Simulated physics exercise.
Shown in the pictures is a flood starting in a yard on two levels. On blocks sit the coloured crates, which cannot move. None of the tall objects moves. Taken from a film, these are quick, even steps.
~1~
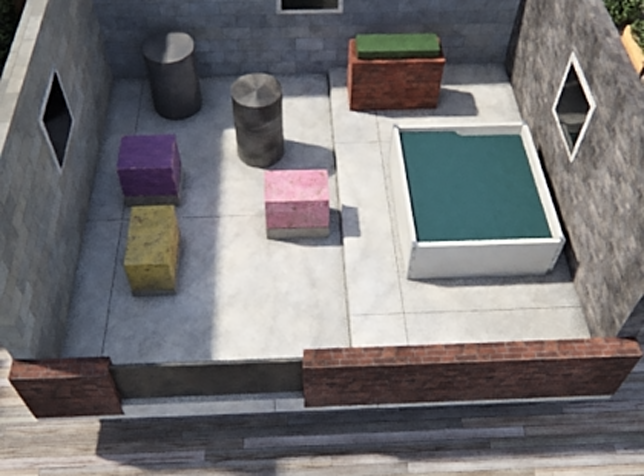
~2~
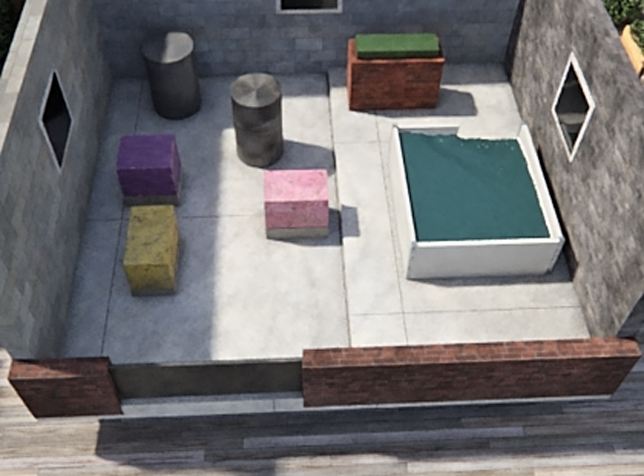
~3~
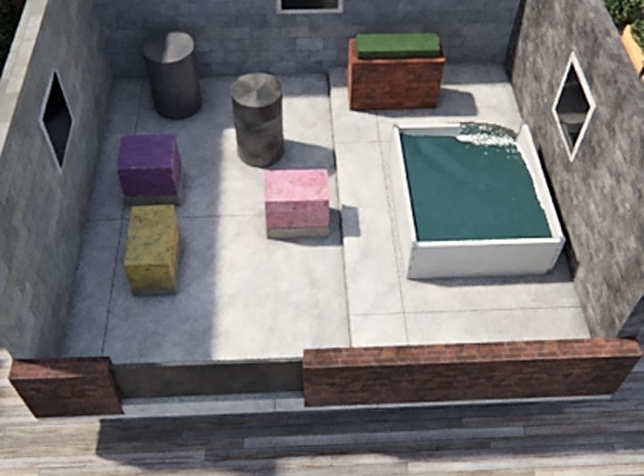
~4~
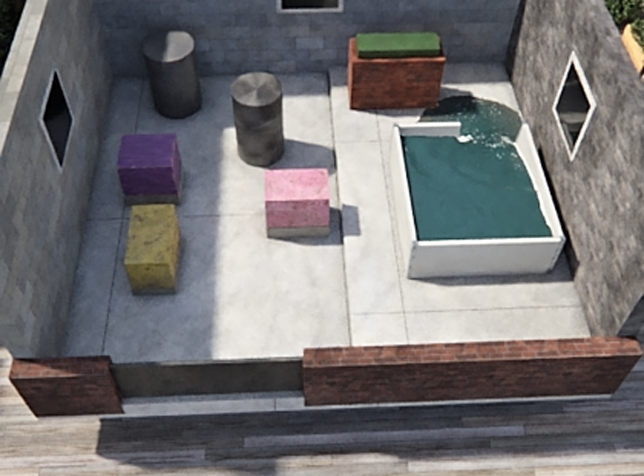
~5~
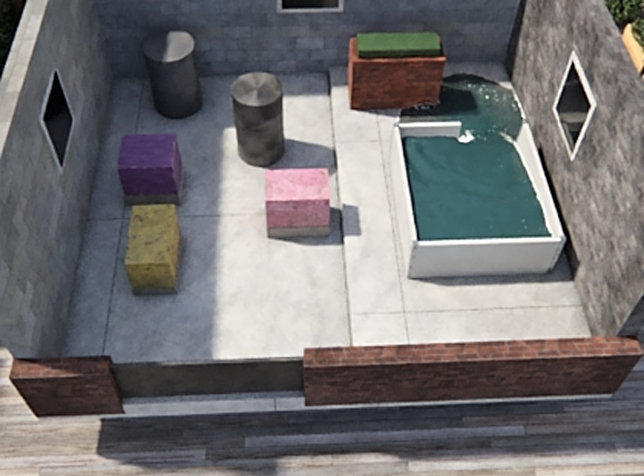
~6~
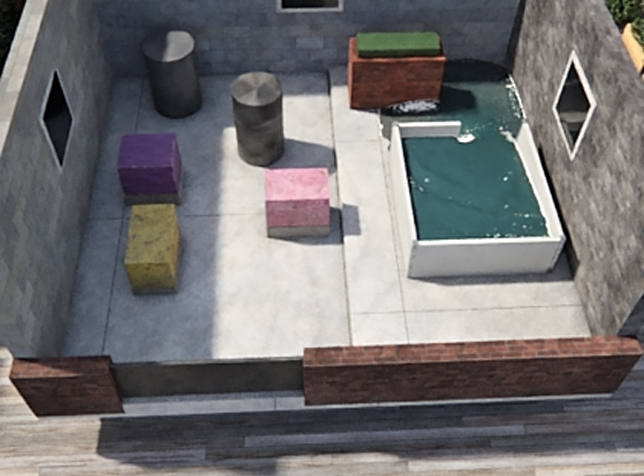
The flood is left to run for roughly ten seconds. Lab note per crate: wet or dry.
Result - yellow crate: Dry; pink crate: Dry; purple crate: Dry.
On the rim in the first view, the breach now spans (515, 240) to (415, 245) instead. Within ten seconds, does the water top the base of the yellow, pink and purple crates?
The yellow crate is flooded; the pink crate never gets wet; the purple crate never gets wet.
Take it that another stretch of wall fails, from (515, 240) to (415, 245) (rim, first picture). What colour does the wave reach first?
That would be the yellow-painted one.
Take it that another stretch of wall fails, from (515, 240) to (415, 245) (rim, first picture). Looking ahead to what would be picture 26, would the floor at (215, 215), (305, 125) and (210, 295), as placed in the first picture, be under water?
The first comes out soaked, the second untouched, the third soaked.
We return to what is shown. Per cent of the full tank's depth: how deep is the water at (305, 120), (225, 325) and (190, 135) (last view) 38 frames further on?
Going in order, roughly 4, 0 and 10 %.
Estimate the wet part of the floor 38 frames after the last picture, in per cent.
Estimated share: Around 70 %.
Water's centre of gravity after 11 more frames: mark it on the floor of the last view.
That comes out near (454, 164).
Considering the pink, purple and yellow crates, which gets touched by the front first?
That's the crate marked pink.
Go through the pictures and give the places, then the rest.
In the first frame, the tank at (472, 184) is whole and still.
In the second frame, water pours out on the tank's far side and has run to a hidden place.
In the third frame, water pours out on the tank's far side and has run to a hidden place.
In the fourth frame, water pours out on the tank's far side and has run to (454, 100).
In the fifth frame, the front is at (471, 77), out from the gap on the tank's far side.
In the sixth frame, the front is at (485, 62), out from the gap on the tank's far side.
A moment on, water covers 15 % of the floor; the yellow crate not reached, the pink crate not reached, the purple crate not reached.
Next, water covers 25 % of the floor; the yellow crate not reached, the pink crate not reached, the purple crate not reached.
Then, water covers 40 % of the floor; the yellow crate not reached, the pink crate water round its plinth, the purple crate not reached.
Later, water covers 70 % of the floor; the yellow crate water round its plinth, the pink crate water round its plinth, the purple crate water round its plinth.
In the end, water covers 95 % of the floor; the yellow crate stayed above the water, the pink crate stayed above the water, the purple crate stayed above the water.
